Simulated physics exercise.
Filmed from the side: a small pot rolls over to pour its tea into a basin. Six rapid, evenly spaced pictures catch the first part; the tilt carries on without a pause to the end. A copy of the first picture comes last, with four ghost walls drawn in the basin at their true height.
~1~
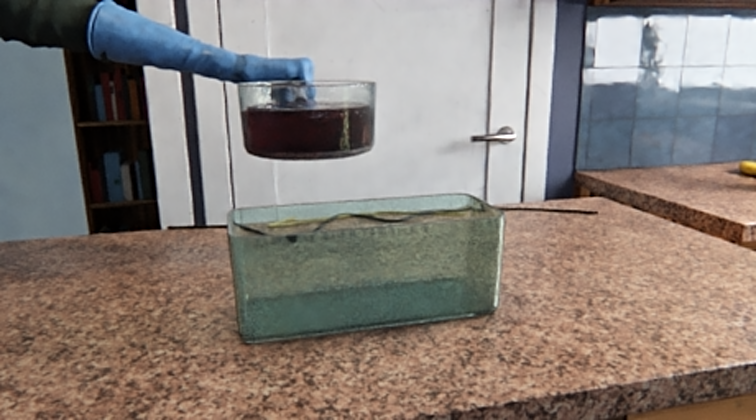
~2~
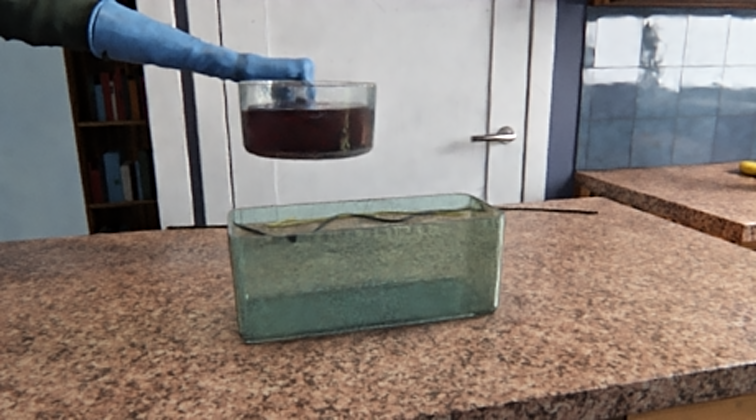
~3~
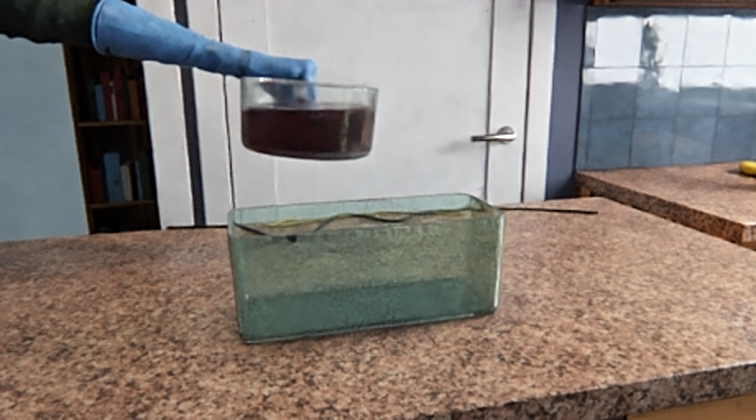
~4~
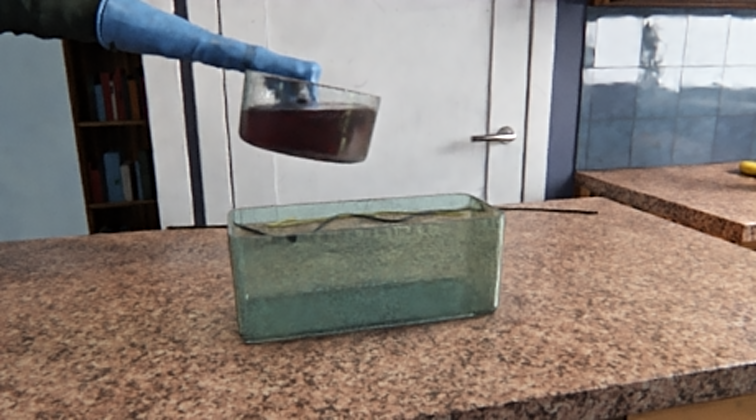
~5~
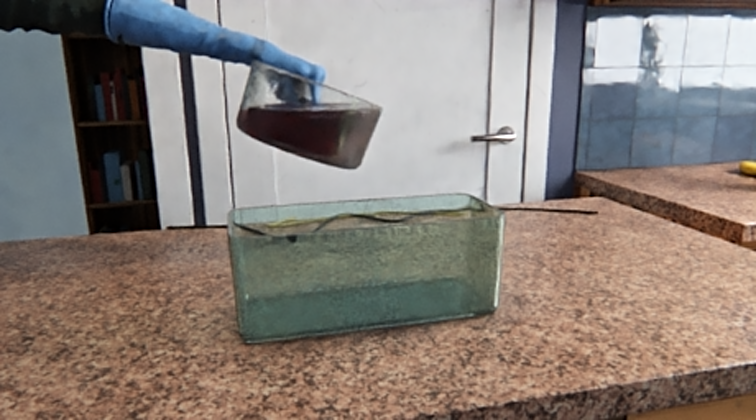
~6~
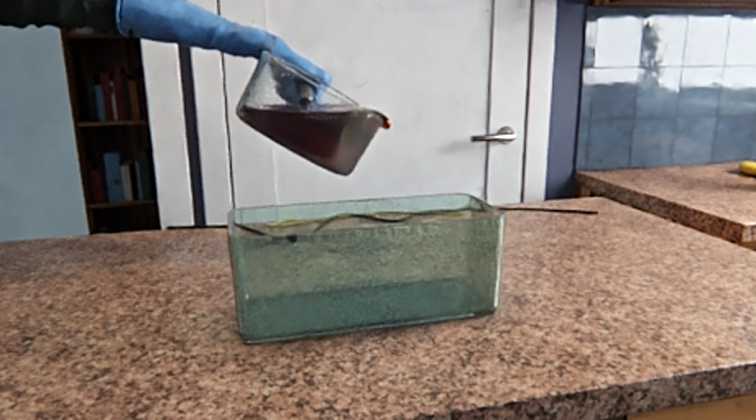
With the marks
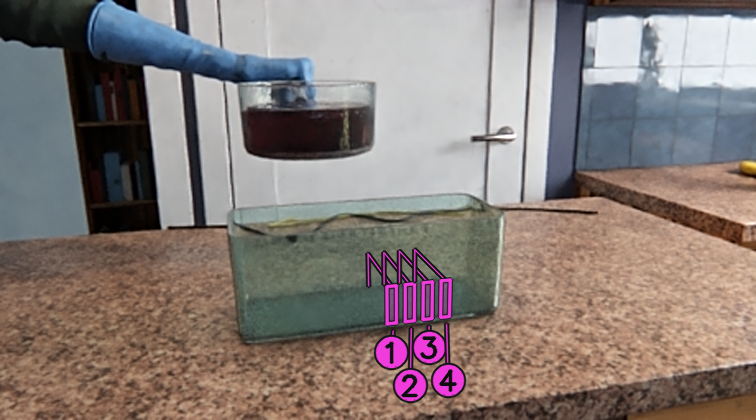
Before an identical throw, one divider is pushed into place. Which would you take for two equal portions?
3 beats the others.
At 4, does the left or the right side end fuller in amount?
The left one.
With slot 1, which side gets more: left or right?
The right one.
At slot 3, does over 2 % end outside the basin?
No.
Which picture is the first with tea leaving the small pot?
Picture 6.
On the marked copy, 1 at (393, 330); 2 at (411, 328); 3 at (429, 326); 4 at (446, 324).
Choosing 1, about 15 % ends left of the wall and 85 % right of it.
Choosing 2, about 27 % ends left of the wall and 73 % right of it.
Choosing 3, about 43 % ends left of the wall and 57 % right of it.
Choosing 4, about 66 % ends left of the wall and 34 % right of it.
